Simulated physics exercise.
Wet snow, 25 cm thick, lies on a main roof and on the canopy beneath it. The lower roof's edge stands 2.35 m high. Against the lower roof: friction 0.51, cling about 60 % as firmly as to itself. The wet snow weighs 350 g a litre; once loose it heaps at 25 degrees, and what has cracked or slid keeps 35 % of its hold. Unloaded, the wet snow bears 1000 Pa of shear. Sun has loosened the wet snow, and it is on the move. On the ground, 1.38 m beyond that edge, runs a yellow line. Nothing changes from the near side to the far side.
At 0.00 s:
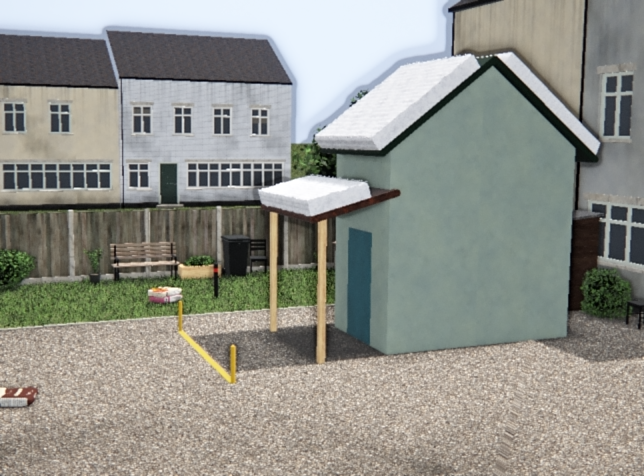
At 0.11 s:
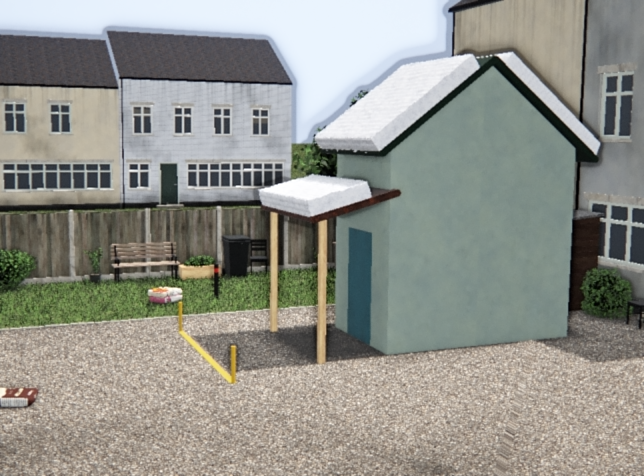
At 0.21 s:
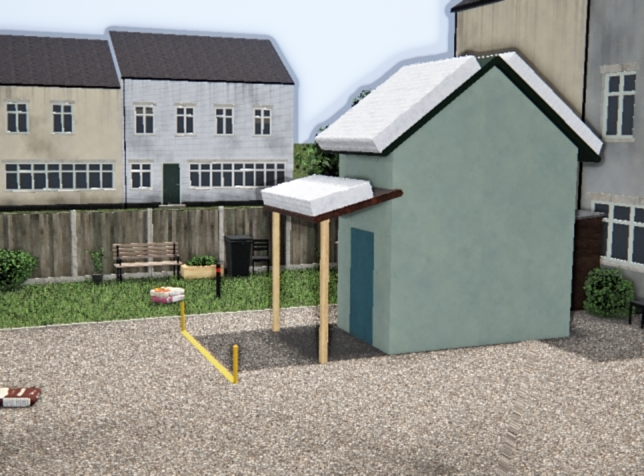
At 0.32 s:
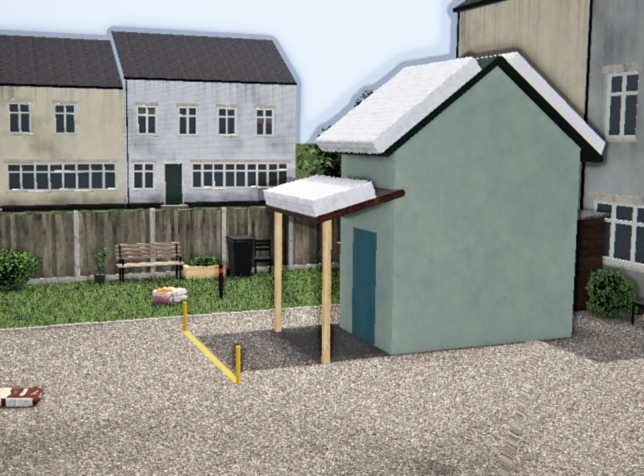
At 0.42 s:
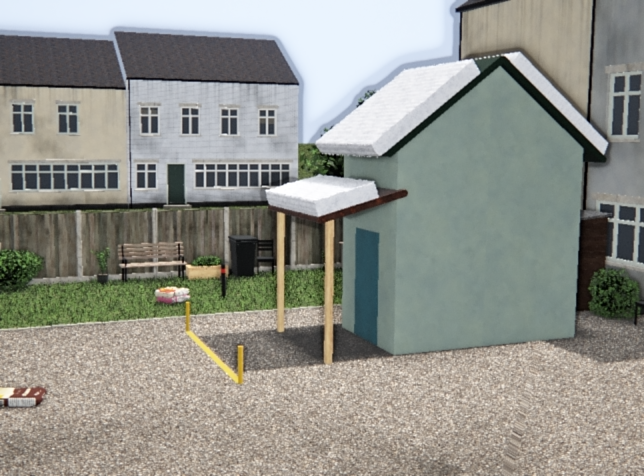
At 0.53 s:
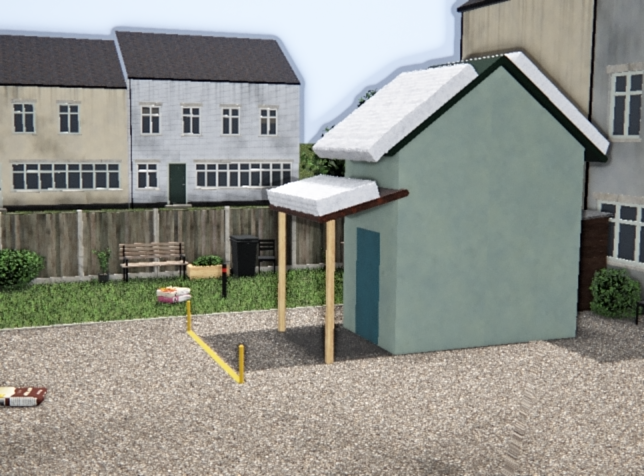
A gravel yard with a strip of grass, a wooden fence and pale houses behind is seen from slightly above. A pale green shed with a blue door stands right of centre, thick white snow on its roof and on the post-held canopy at its left, near a yellow line. The main roof's left-hand snow creeps slightly downslope, baring a thin dark strip near the ridge, while the view drifts slightly left.
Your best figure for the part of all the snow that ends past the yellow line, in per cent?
Close to 4 per cent.
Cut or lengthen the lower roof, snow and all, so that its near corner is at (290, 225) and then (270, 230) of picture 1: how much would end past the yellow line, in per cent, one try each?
In that order: 1 %, 0 %.
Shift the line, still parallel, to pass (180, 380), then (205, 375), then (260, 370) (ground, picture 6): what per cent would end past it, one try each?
In turn about 0 %, 0 %, 18 %.
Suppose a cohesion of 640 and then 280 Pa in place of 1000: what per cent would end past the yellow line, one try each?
In that order: 16 %, 40 %.
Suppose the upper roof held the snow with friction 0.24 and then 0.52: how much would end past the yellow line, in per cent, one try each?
In turn about 20 %, 0 %.
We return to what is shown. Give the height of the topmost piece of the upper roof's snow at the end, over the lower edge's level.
Some 0.6 m.
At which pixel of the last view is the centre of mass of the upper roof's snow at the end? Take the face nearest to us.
Around (294, 300).
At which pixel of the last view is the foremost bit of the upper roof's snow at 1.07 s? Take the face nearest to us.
At about (338, 183).
By 1.07 s, none is below the lower edge and 0 % is past the line.
By 1.72 s, none is below the lower edge and 0 % is past the line.
By 2.36 s, 42 % is below the lower edge and 1 % is past the line.
By 3.00 s, 44 % is below the lower edge and 4 % is past the line.
By 6.00 s, at the end, 52 % is below the lower edge and 4 % is past the line.
